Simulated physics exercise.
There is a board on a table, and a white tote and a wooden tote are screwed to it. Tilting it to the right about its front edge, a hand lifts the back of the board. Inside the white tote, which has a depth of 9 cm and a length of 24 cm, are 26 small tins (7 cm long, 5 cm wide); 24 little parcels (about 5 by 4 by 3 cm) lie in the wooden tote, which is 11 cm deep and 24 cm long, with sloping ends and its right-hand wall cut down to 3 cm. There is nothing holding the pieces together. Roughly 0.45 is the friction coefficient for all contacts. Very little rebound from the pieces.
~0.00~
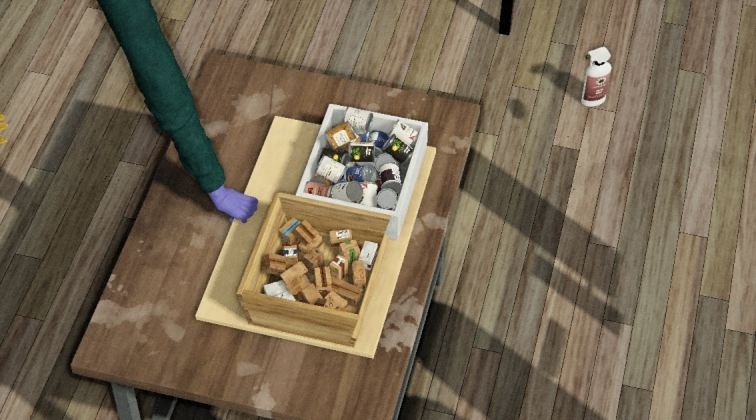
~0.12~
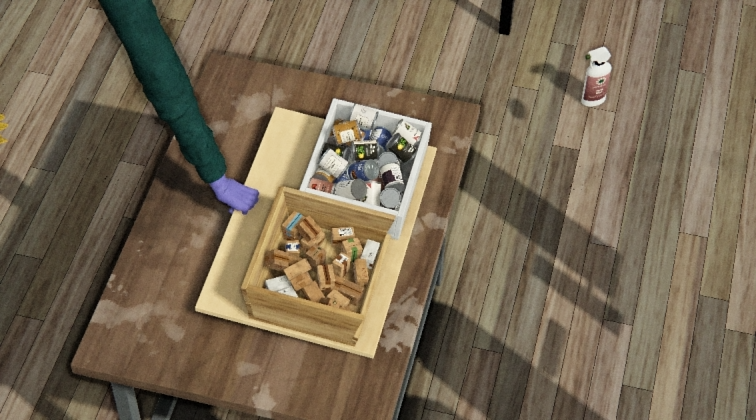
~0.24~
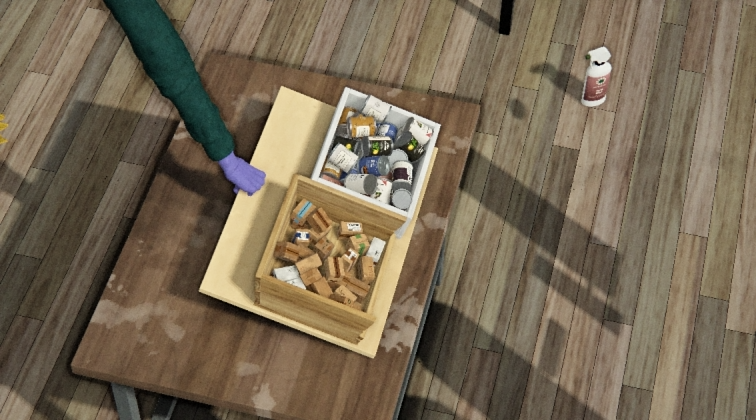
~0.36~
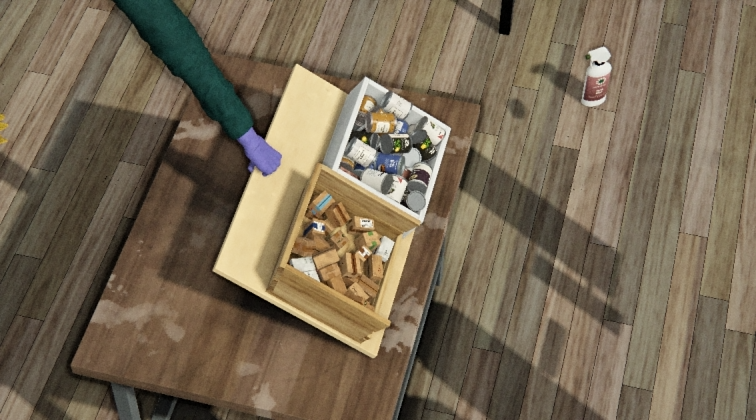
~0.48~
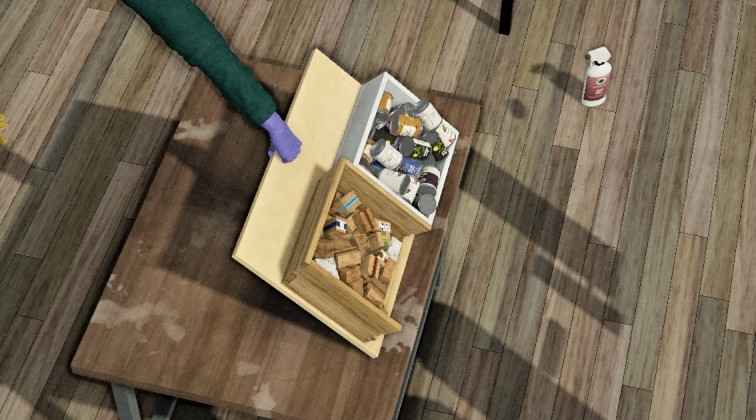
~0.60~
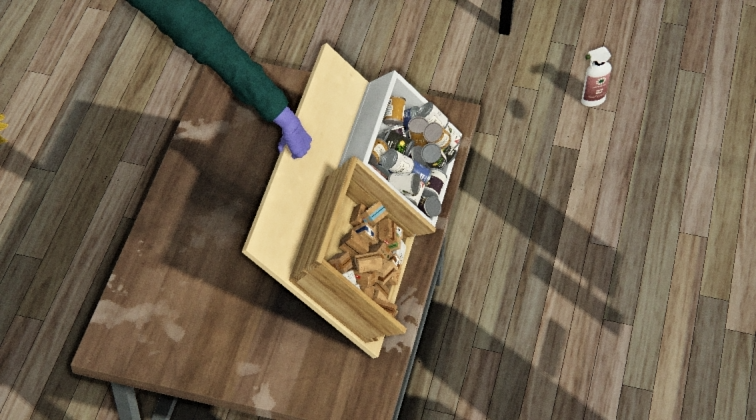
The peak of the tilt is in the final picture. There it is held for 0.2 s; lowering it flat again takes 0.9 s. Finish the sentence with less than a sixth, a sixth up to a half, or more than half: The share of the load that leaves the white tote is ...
The share of the load that leaves the white tote is less than a sixth.
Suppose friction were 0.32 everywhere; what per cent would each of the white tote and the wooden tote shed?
Then white tote 10, wooden tote 20 per cent.
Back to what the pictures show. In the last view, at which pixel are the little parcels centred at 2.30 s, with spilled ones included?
Pixel (338, 276), give or take.
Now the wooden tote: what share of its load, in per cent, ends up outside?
Wooden tote: 10%.
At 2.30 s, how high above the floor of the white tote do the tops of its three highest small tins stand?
Height: Roughly 11 cm.
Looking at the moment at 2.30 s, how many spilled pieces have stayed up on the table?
I'd say close to 0 in all.
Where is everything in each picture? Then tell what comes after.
In the first picture (each is followed by its nearest rim corner in this view), white tote, (394, 213); wooden tote, (359, 317); 0° from level; none out.
In the second picture, white tote, (398, 213); wooden tote, (364, 318); 5° from level.
In the third picture, white tote, (407, 214); wooden tote, (376, 320); 16° from level.
In the fourth picture, white tote, (419, 217); wooden tote, (390, 324); 30° from level.
In the fifth picture, white tote, (428, 221); wooden tote, (402, 329); 41° from level.
In the sixth picture, white tote, (432, 223); wooden tote, (406, 331); 46° from level; none out.
After 0.87 s, tilt 45°; white tote 24 in, 2 out and wooden tote 23 in, 1 out.
After 1.21 s, tilt 26°; white tote 24 in, 2 out and wooden tote 22 in, 2 out.
After 1.69 s, tilt 0°; white tote 24 in, 2 out and wooden tote 22 in, 2 out.
When it is over (at 2.30 s), white tote 24 in, 2 out and wooden tote 22 in, 2 out. Asked share, 2 of 26, 8 per cent.
